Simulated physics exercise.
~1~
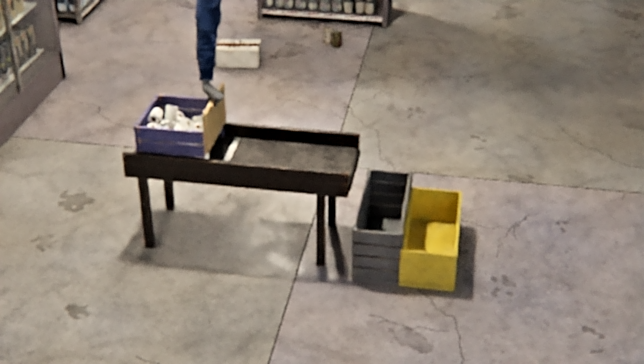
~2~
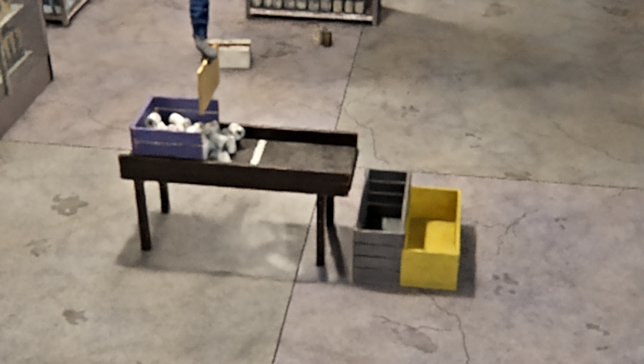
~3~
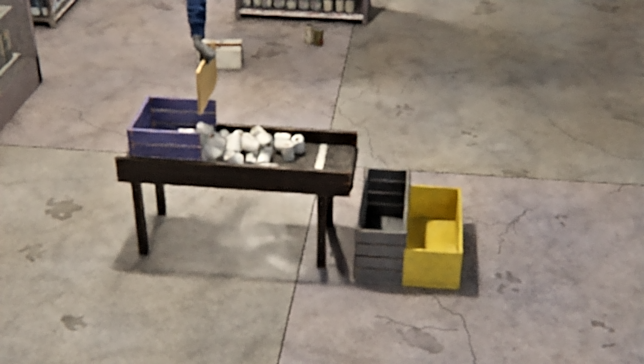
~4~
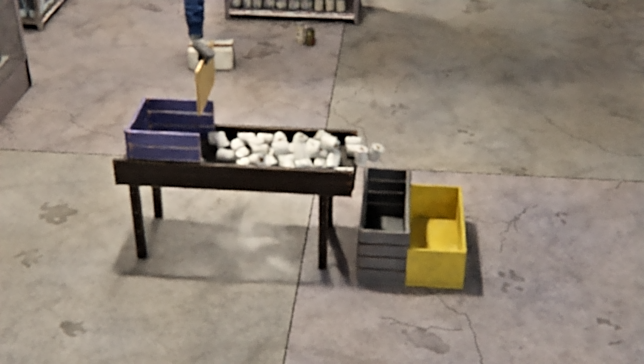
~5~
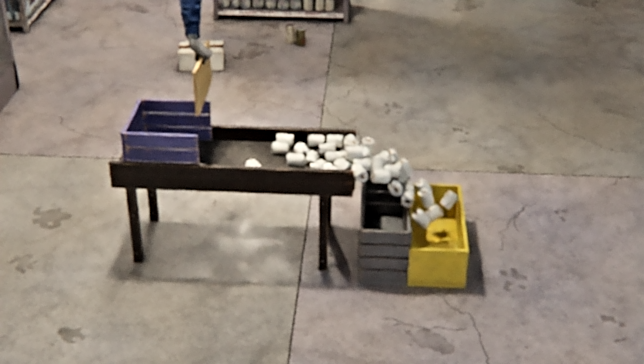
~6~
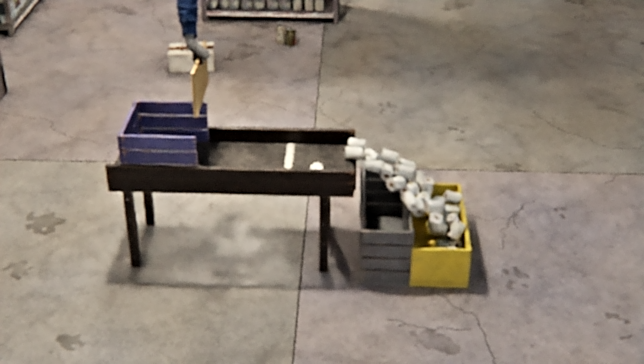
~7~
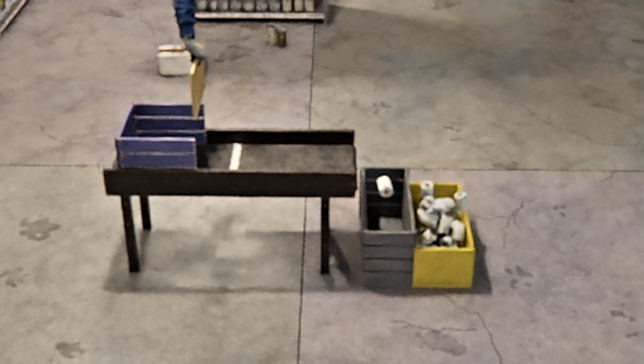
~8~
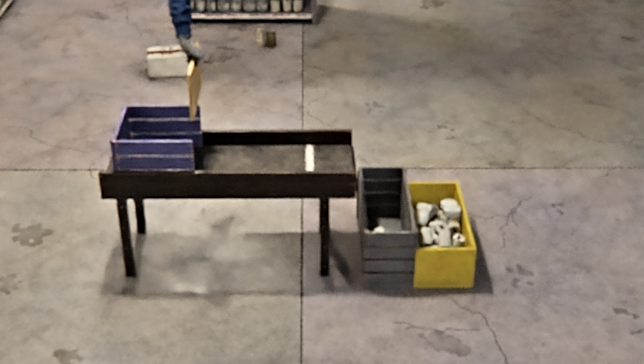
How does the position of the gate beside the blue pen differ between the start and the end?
At the start the gate stands down against the right side of the blue pen, closing it off. At the end it is held up higher by the hand, clear of the belt.
